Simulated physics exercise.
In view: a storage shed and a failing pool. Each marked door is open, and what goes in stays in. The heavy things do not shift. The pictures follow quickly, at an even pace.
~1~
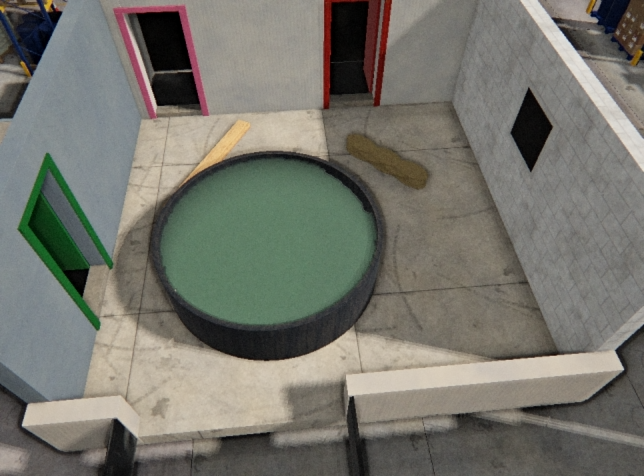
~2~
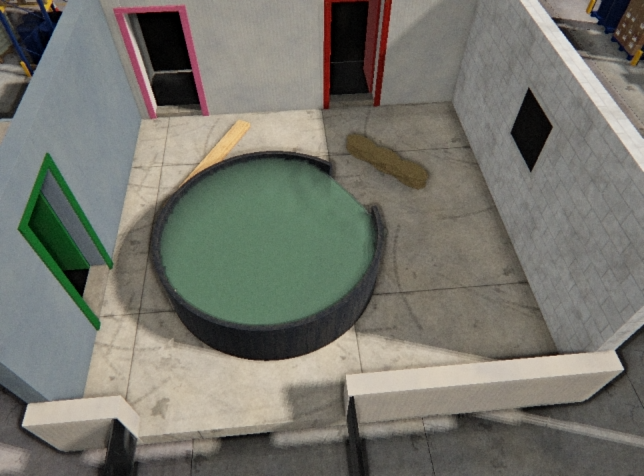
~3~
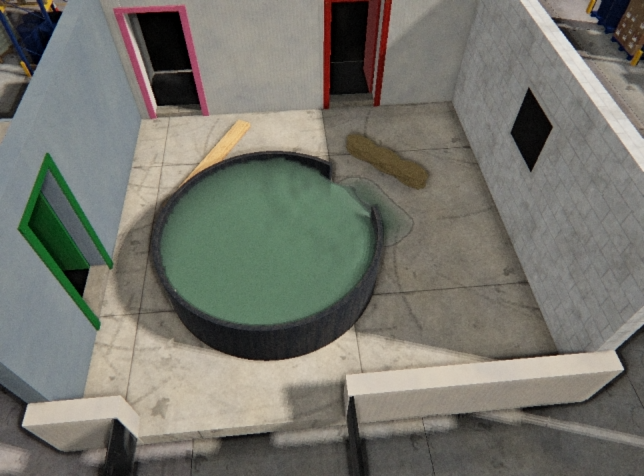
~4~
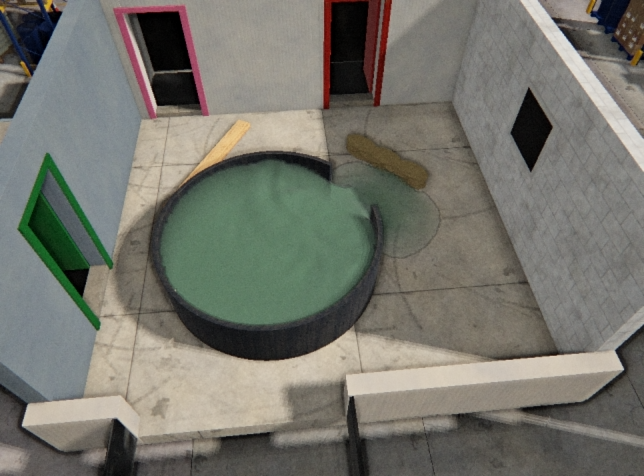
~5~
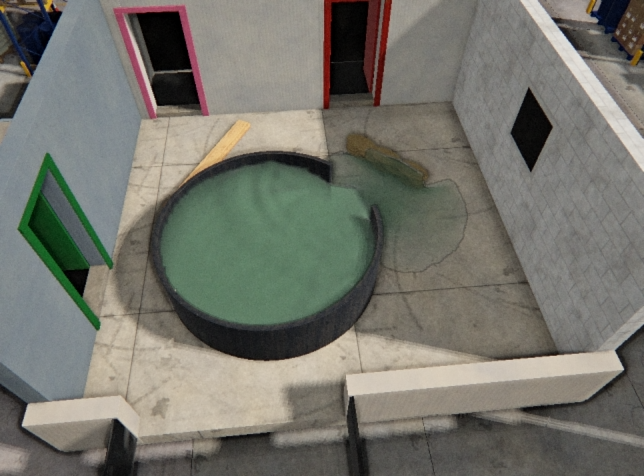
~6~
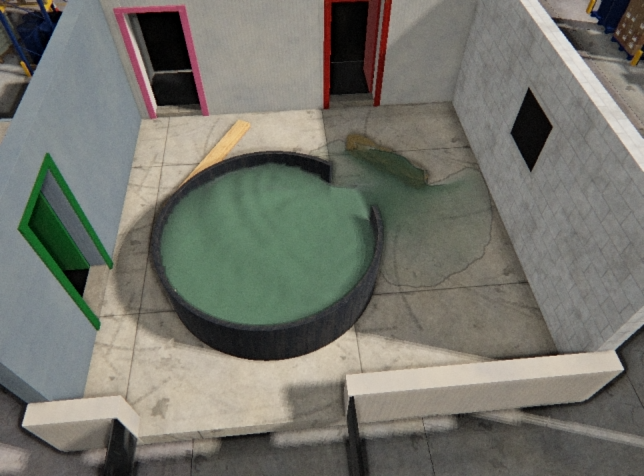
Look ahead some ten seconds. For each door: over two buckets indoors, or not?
One by one: The red door stays under that; the pink door takes more than that; the green door stays under that.
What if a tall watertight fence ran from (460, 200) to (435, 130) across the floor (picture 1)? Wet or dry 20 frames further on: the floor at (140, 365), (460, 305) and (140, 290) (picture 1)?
One after the other: Clear, under water, no water.
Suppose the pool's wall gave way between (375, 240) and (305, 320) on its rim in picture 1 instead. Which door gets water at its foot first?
It is the red one.
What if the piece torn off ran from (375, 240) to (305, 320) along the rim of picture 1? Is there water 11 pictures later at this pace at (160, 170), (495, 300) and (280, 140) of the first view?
In turn: Not flooded, awash, clear.
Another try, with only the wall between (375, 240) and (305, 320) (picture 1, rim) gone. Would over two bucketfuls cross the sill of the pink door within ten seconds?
Then: Pink door floods.
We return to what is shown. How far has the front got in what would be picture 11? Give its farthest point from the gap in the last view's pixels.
I would point to (454, 115).
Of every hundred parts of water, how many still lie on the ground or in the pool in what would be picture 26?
About 100 per cent.
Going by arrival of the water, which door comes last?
Last comes the one in green.
A moment on, water covers 30 % of the floor; the red door not reached, the pink door not reached, the green door not reached.
Next, water covers 55 % of the floor; the red door wet at the sill, nothing in, the pink door not reached, the green door not reached.
Then, water covers 75 % of the floor; the red door wet at the sill, nothing in, the pink door wet at the sill, nothing in, the green door not reached.
Later, water covers 95 % of the floor; the red door under two buckets in, the pink door under two buckets in, the green door wet at the sill, nothing in.
In the end, water covers 100 % of the floor; the red door under two buckets in, the pink door over two buckets in, the green door wet at the sill, nothing in.
